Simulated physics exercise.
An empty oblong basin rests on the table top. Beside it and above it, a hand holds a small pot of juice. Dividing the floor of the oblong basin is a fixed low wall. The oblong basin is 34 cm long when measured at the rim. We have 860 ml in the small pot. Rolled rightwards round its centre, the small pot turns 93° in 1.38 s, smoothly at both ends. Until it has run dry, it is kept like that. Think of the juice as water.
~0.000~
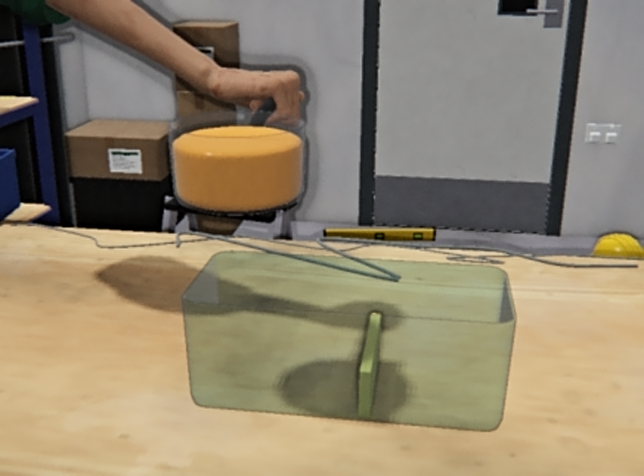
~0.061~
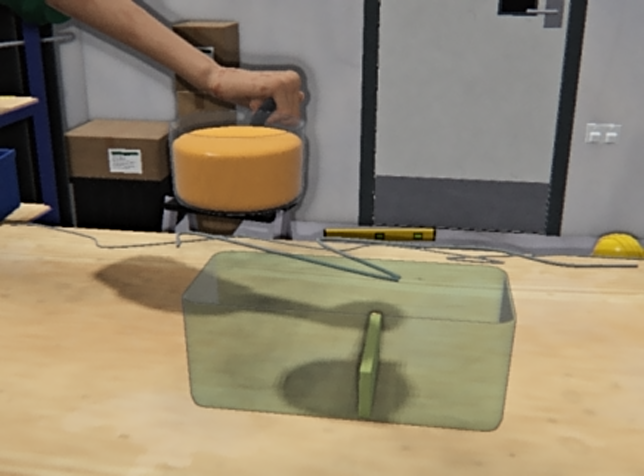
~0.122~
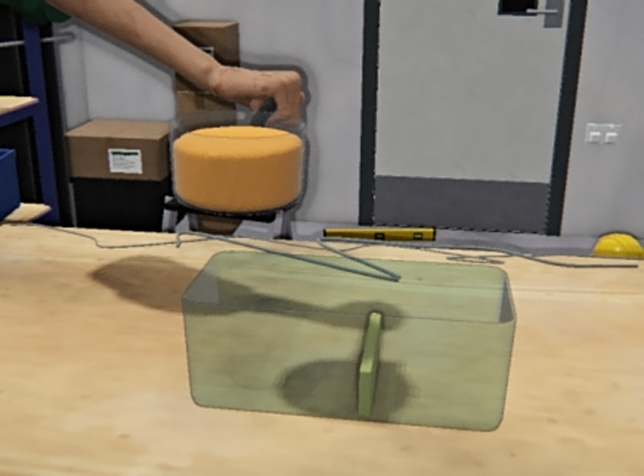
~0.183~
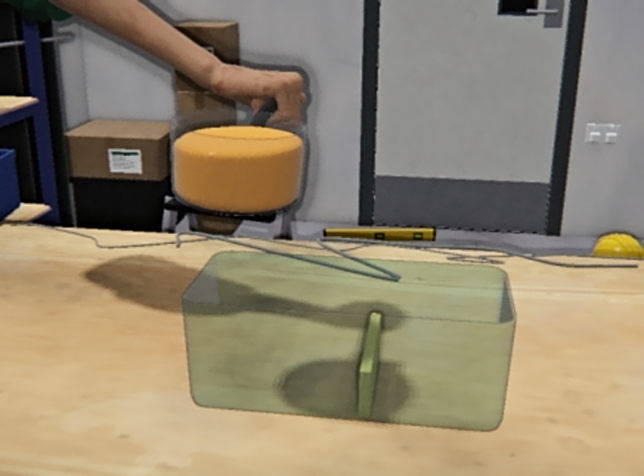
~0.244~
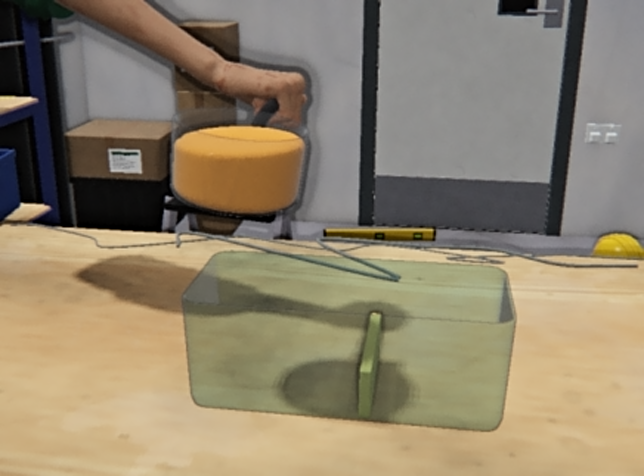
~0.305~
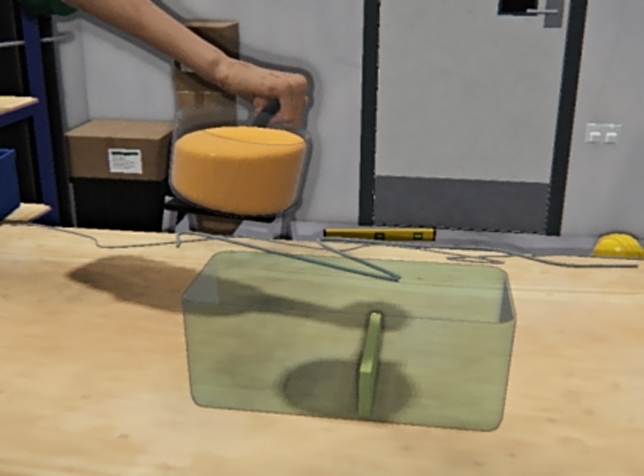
A hand holding a small pot of orange juice kept it nearly still up behind an empty, see-through green basin on a wooden table, then slowly tilted it slightly to the right.
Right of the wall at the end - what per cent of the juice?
Near 47 per cent.
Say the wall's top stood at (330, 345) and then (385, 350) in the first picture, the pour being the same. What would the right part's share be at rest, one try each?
I'd put it at about 90 per cent for the first and about 30 per cent for the second.
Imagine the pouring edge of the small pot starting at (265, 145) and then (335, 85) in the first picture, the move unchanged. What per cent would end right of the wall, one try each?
In order, 0 and 85 per cent.
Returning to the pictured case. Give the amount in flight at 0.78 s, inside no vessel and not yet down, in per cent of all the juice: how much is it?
Near 22 per cent at that time.
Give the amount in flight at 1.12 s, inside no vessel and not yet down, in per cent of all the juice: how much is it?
12 in a hundred, give or take.
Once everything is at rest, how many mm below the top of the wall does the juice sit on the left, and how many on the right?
Measured: Left around 40 mm, right around 36 mm.
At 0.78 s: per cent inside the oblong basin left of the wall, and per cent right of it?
Lab note: Left near 5, right near 3.
After 0.78 s the tilt is 56° and 71 per cent is still to pour, 5 is left of the wall and 3 right of it.
After 1.12 s the tilt is 85° and 21 per cent is still to pour, 23 is left of the wall and 45 right of it.
After 1.49 s the tilt is 93° and 4 per cent is still to pour, 47 is left of the wall and 46 right of it.
After 1.88 s the tilt is 93° and 1 per cent is still to pour, 52 is left of the wall and 47 right of it.
In the end 52 per cent lies left of the wall, 47 right of it and 0 outside.
